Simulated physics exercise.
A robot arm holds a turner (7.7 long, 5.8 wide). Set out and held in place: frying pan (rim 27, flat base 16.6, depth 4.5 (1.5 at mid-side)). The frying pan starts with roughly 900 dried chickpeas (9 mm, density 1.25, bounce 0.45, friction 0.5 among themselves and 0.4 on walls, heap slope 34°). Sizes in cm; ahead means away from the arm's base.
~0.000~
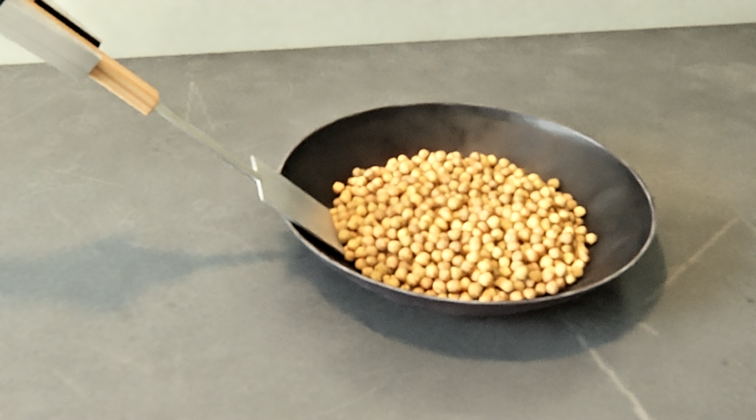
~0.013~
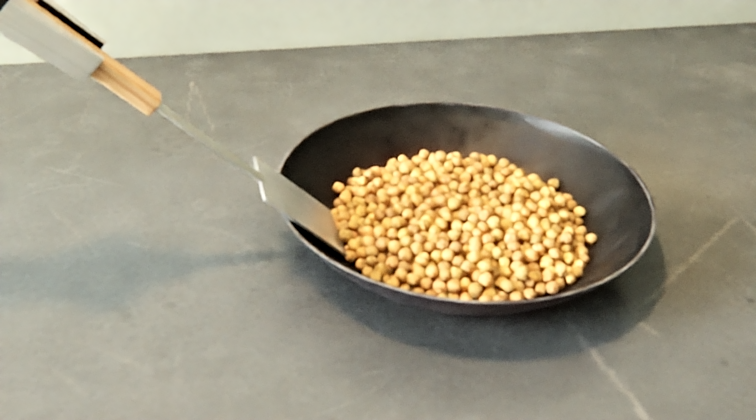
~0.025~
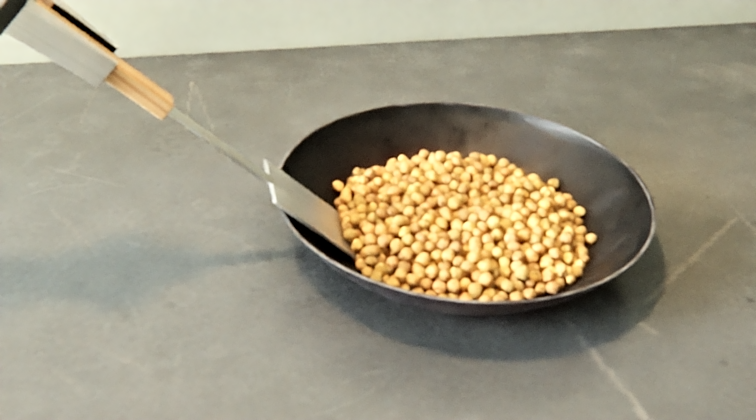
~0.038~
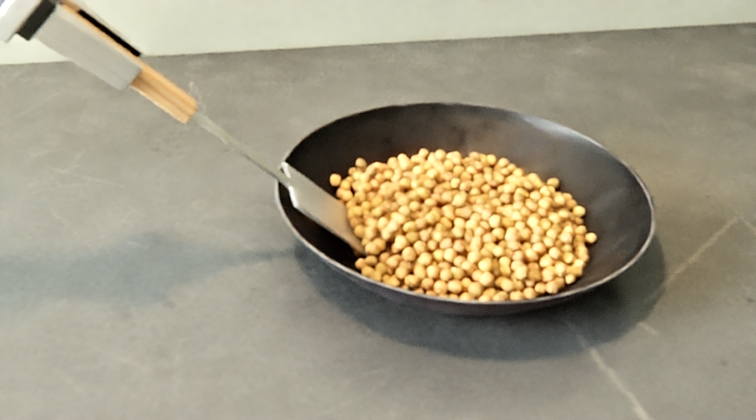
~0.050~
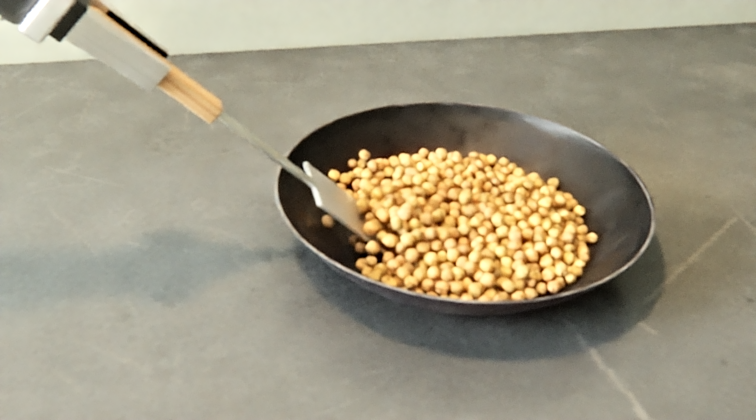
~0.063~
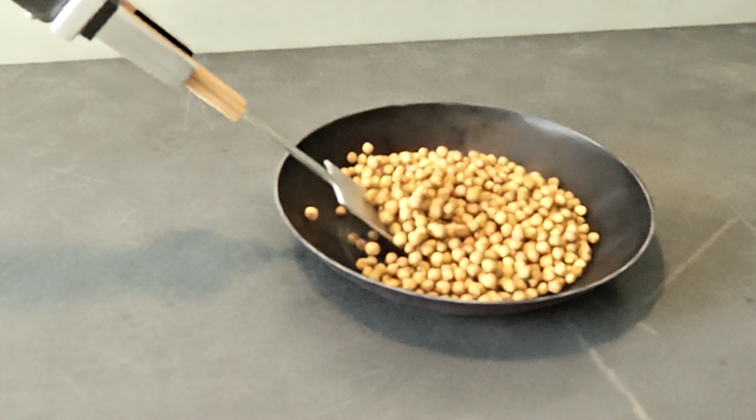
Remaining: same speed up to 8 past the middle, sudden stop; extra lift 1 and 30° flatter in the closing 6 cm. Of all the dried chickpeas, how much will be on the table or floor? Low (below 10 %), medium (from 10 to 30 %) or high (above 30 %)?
Share on the table or floor: Low (below 10 %).
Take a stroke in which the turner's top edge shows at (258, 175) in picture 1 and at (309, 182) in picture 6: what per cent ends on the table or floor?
About 0 per cent.
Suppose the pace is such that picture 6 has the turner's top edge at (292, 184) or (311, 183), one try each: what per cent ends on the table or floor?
About 0 and 0 per cent.
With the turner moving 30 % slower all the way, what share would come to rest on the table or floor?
Then about 0 per cent.
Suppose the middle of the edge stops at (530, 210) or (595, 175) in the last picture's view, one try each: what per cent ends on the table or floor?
About 0 and 25 per cent.
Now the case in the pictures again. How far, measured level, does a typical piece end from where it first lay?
Some 3 cm.
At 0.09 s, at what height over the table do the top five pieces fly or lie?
Some 7 cm.
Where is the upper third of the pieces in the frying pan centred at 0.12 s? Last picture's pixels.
At about (489, 198).
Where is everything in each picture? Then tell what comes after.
The first frame shows the turner top edge at (257, 177), sloping 44°; upper third of the load around (456, 212), from x 335 to 590, top at y 155; 900 in the frying pan.
The second frame shows the turner top edge at (259, 177), sloping 44°; upper third of the load around (456, 211), from x 335 to 590, top at y 155.
The third frame shows the turner top edge at (269, 180), sloping 44°; upper third of the load around (455, 212), from x 340 to 590, top at y 155.
The fourth frame shows the turner top edge at (289, 183), sloping 44°; upper third of the load around (450, 211), from x 335 to 590, top at y 155.
The fifth frame shows the turner top edge at (312, 183), sloping 44°; upper third of the load around (446, 208), from x 330 to 590, top at y 155.
The sixth frame shows the turner top edge at (334, 181), sloping 44°; upper third of the load around (447, 204), from x 310 to 595, top at y 150; 900 in the frying pan.
After 0.09 s, sloping 44°, highest piece 7 above the table; 900 in the frying pan.
After 0.12 s, sloping 36°, highest piece 9 above the table; 899 in the frying pan, 1 on the blade or in flight.
After 0.34 s, sloping 14°, highest piece 5 above the table; 878 in the frying pan, 20 on the table or floor, 2 on the blade or in flight.
After 1.39 s, sloping 14°, highest piece 5 above the table; 877 in the frying pan, 23 on the table or floor.
In the end, 877 in the frying pan, 23 on the table or floor. That is 3 % on the table or floor.
